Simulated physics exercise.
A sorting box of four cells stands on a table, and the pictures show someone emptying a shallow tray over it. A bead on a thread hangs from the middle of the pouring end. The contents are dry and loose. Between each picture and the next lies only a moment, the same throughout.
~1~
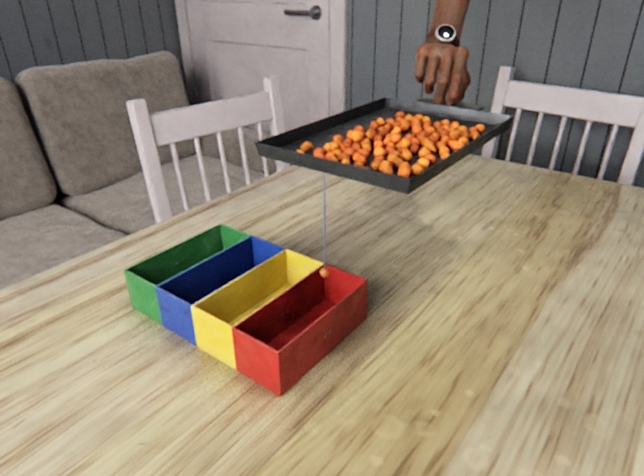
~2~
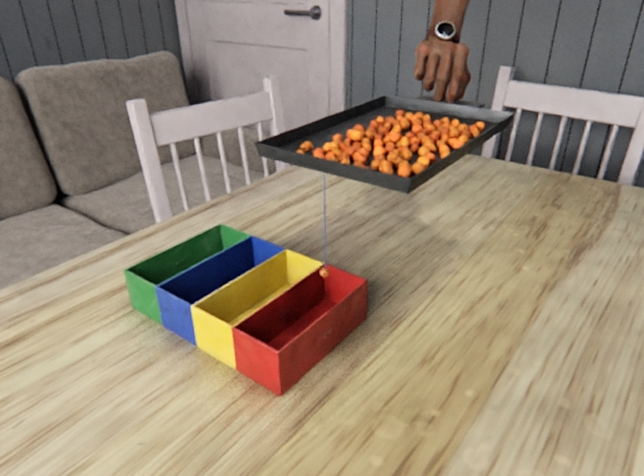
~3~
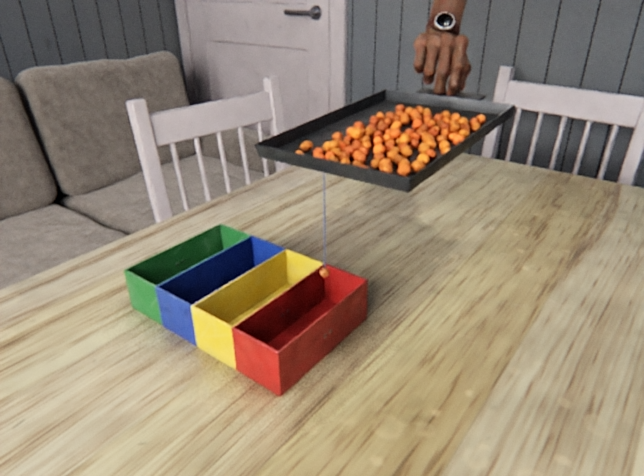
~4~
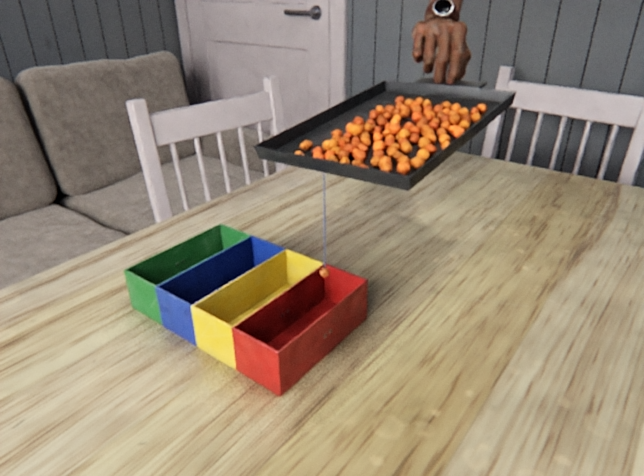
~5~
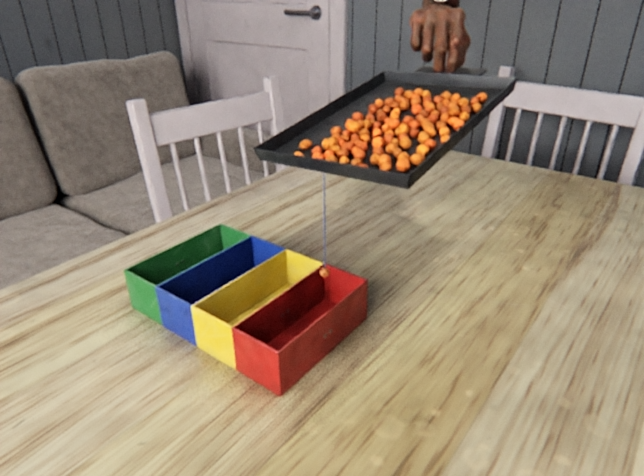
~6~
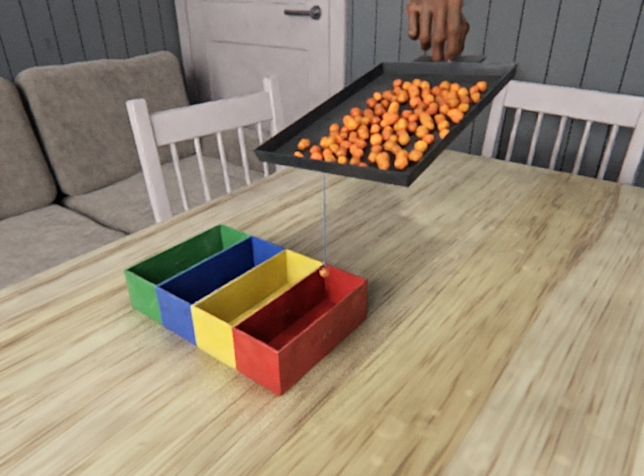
At first, a hand holds a dark, shallow tray of orange coated peanuts nearly level above a table, beside a box with green, blue, yellow and red cells. The hand then gradually raises the tray's far end, tilting it slightly toward its left corner, while the box stays still.
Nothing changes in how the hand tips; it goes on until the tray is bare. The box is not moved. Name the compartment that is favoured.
Yellow.
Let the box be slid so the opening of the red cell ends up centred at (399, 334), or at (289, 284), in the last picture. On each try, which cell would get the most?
First: That green cell. Second: The yellow one.
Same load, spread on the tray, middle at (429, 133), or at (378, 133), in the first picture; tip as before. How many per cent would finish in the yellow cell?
50 % and 50 %.
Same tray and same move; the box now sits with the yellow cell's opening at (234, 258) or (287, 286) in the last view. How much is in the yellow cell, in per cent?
Around 20 and around 30 per cent, in that order.
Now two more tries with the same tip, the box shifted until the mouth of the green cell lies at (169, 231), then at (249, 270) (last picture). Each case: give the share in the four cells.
First try: Around 60 percent; second try: Around 90 percent.
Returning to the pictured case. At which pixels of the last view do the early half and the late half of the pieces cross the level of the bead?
The first part passes (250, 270); everything after passes (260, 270).
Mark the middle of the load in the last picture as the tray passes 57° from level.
Centre estimate: (327, 123).
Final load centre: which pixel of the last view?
I'd mark it at roughly (249, 324).
Just after the last frame, tray tipped steeply; almost all on the tray; just a few in the blue cell.
A moment on, tray tipped right over; almost all on the tray; just a few in the blue cell; just a few falling or outside the box.
Further on, tray tipped past a quarter turn; roughly a third in the yellow cell; roughly a quarter in the blue cell; roughly a quarter in the red cell; about a tenth falling or outside the box.
When it is over, tray tipped past a quarter turn; roughly a third in the yellow cell; roughly a quarter in the blue cell; roughly a quarter in the red cell; not one in the green cell; about a tenth outside the box.
